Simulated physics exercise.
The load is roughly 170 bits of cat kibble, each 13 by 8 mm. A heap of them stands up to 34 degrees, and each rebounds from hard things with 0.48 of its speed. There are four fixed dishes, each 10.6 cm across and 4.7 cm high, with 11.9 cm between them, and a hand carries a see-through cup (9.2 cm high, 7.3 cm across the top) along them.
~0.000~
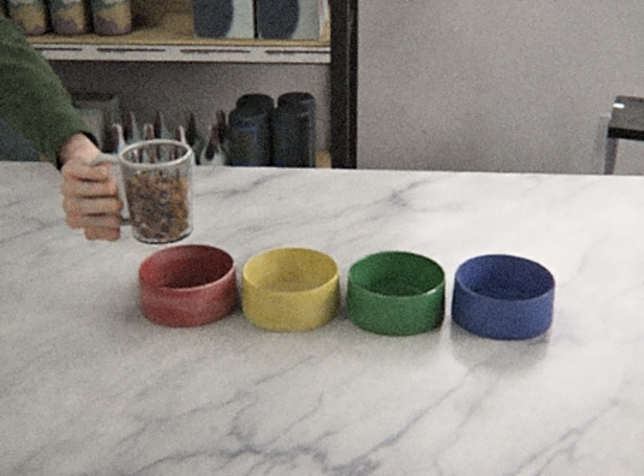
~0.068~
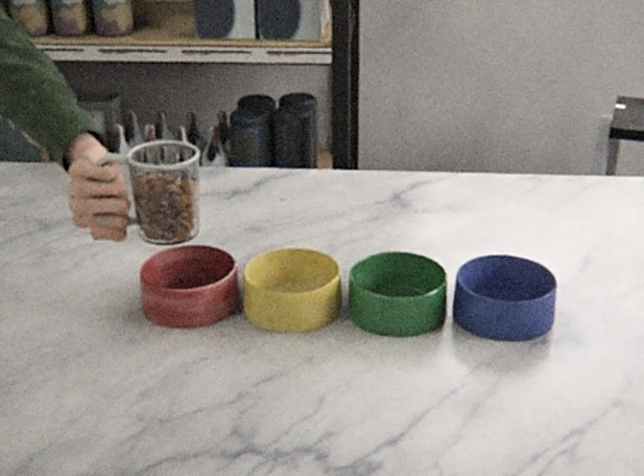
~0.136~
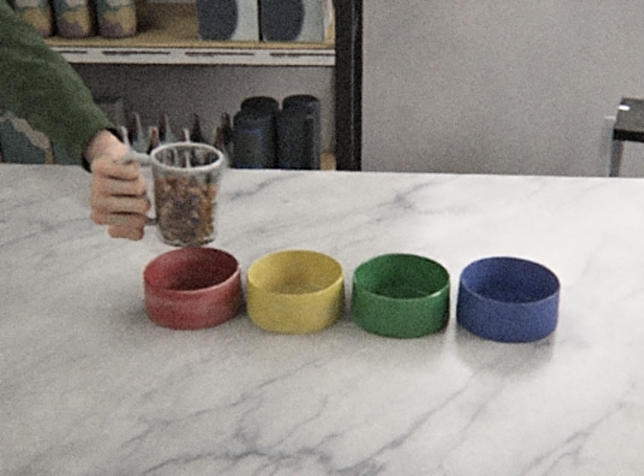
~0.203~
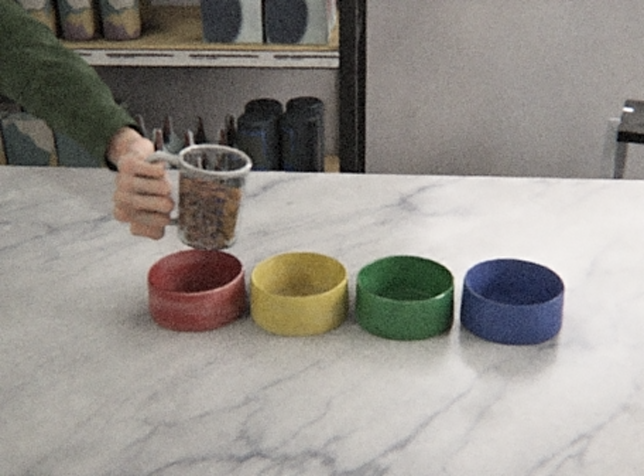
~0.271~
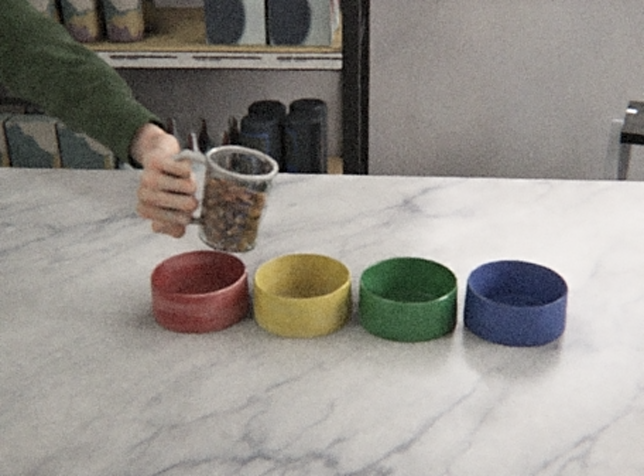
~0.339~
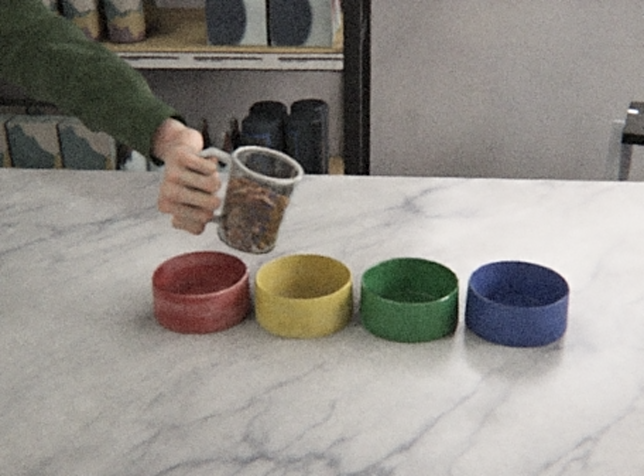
A clear cup of brown cat kibble moving right in a hand, gradually tilting above red, yellow, green and blue dishes.
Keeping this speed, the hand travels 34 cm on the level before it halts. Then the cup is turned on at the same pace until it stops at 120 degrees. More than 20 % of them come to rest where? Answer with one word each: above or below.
Red dish below, blue dish above, green dish below, yellow dish below, counter below.
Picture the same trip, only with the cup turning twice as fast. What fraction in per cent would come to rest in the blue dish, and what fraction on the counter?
Blue 90; counter 10.
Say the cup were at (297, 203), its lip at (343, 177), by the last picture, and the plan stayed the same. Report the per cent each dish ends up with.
Red 0, blue 100, green 0, yellow 0.
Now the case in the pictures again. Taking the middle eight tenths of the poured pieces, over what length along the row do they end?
That stretch comes to around 6 cm.
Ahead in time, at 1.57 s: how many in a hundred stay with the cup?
I'd put it at roughly 95 per cent.
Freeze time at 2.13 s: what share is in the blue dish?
Roughly 75 %.
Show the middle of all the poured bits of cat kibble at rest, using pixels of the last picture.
Approximately (527, 305) in the last view.
Then, at 1.08 s, tilt 66 degrees; cup holds 100 %.
Then, at 1.57 s, tilt 97 degrees; cup holds 95 %, blue 5 %.
After 2.13 s, tilt 120 degrees; cup holds 20 %, blue 75 %.
At rest (2.9 s), red 0 %, blue 100 %, green 0 %, yellow 0 %, counter 0 %.
